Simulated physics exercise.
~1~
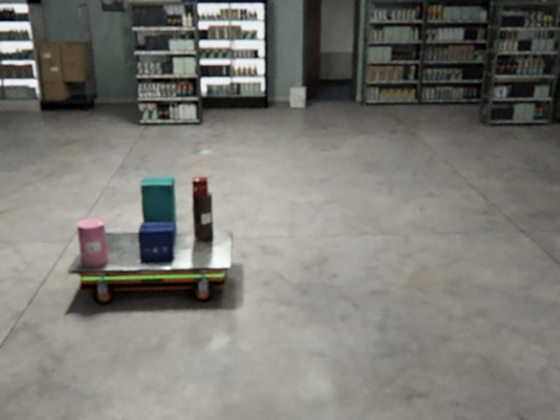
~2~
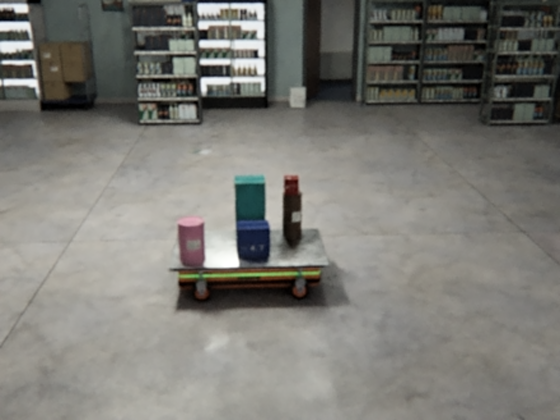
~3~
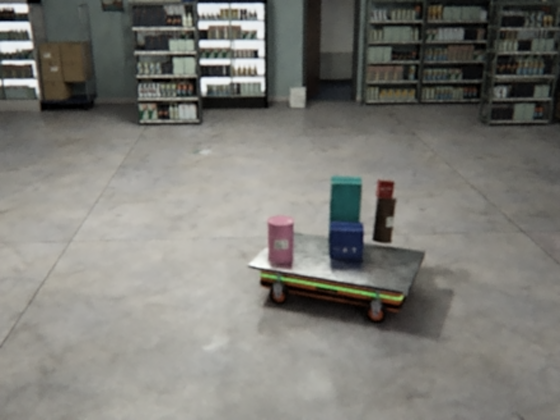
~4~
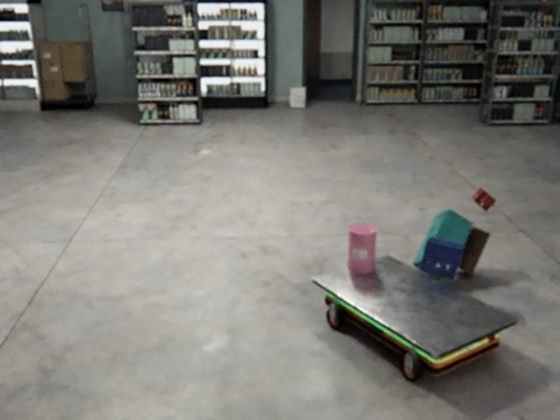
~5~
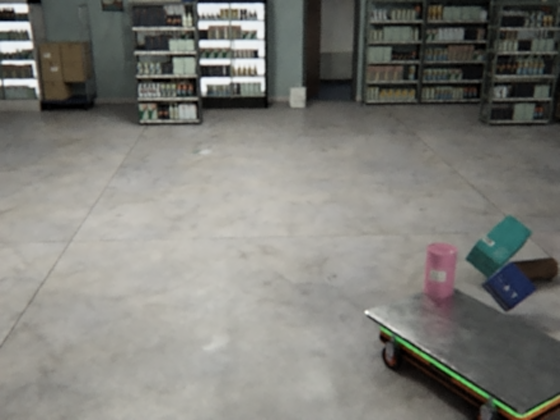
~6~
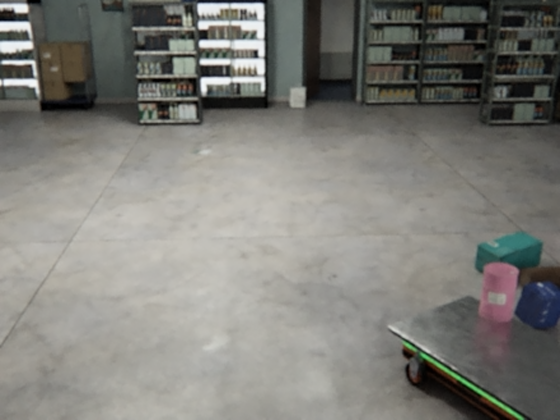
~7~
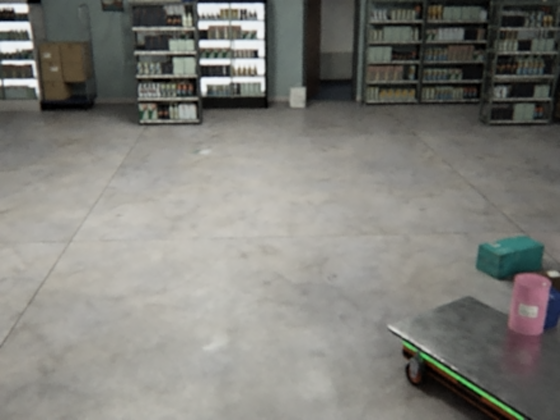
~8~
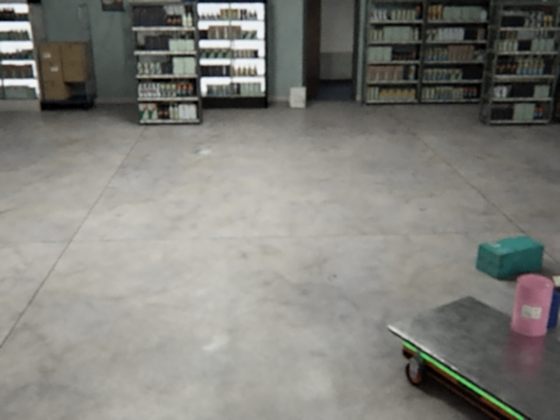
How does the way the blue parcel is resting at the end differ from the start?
At the start the blue parcel stands upright on the cart, and by the end it is lying on its side.
